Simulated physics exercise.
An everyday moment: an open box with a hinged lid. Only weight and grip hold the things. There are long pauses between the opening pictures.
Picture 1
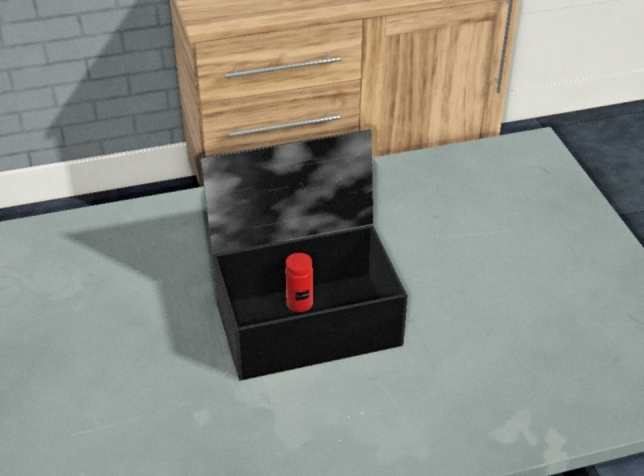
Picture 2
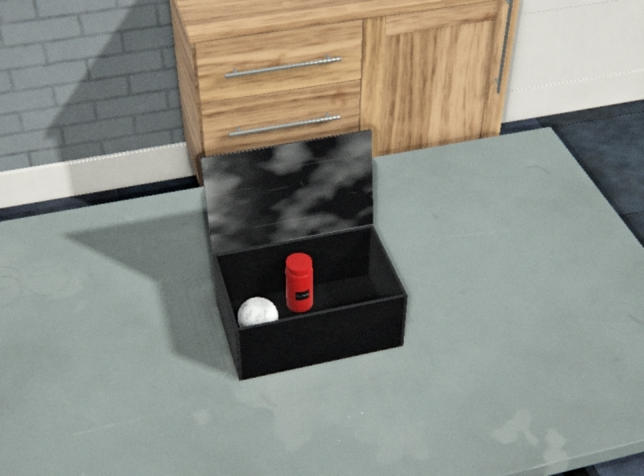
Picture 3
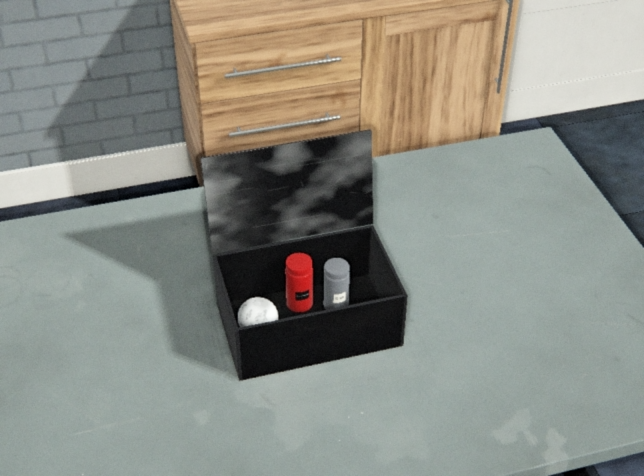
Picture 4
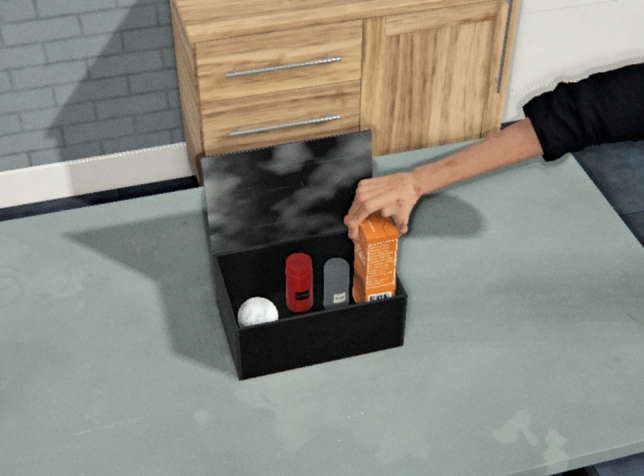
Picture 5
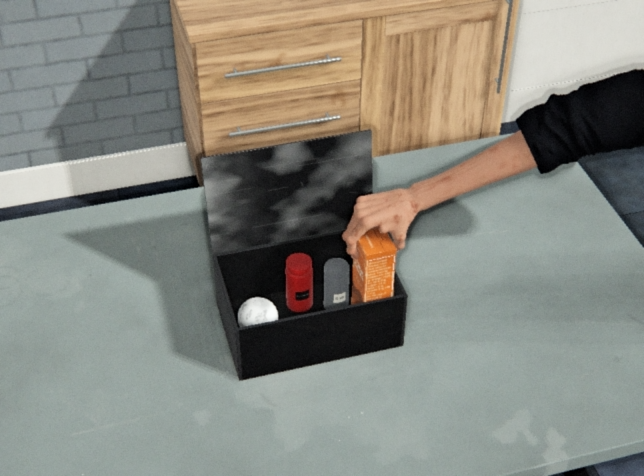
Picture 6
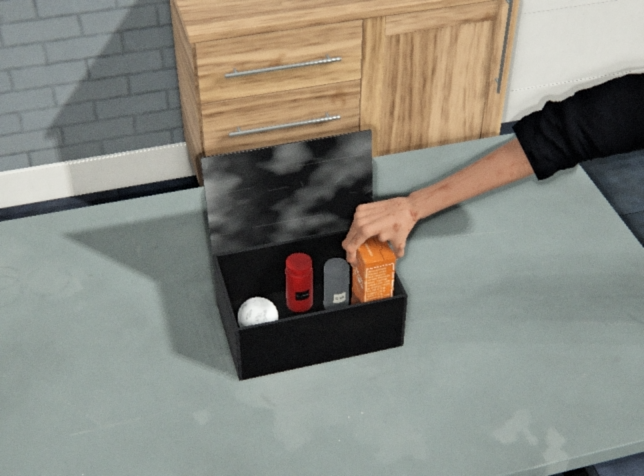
On a pale grey-green tabletop before a wooden cabinet and grey brick wall, seen from above by a still camera, sits an open black box with its lid raised. A red shaker stands inside, then a white ball appears at its left and a grey shaker at its right. A dark-sleeved arm from the right lowers an orange carton into the box's right end, keeping its hand on top.
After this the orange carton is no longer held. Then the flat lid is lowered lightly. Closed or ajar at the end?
The lid is held up.
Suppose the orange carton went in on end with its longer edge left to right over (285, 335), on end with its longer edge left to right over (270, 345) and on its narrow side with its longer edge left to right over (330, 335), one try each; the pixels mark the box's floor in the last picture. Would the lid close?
First, it closes; second, it sits on the rim; third, it shuts flat.
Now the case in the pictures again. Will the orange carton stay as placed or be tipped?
The orange carton stays as placed.
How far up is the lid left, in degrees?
Some 35° above the rim.
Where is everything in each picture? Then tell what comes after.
In the first picture, the last thing is not in view yet; red shaker (299, 283).
In the second picture, the last thing is not in view yet.
In the third picture, the last thing is not in view yet; grey shaker (336, 286).
In the fourth picture, on its way; orange carton (375, 266); red shaker (299, 283).
In the fifth picture, on its way; orange carton (373, 280).
In the sixth picture, in place under the hand; orange carton (372, 288); grey shaker (336, 286).
Then, 1.30 s on from there, lid 80° above the rim.
Then, 1.60 s on from there, lid 56° above the rim.
In the end, lid 35° above the rim; all 4 unmoved. At the end, from the last picture's camera, orange carton near (373, 288).
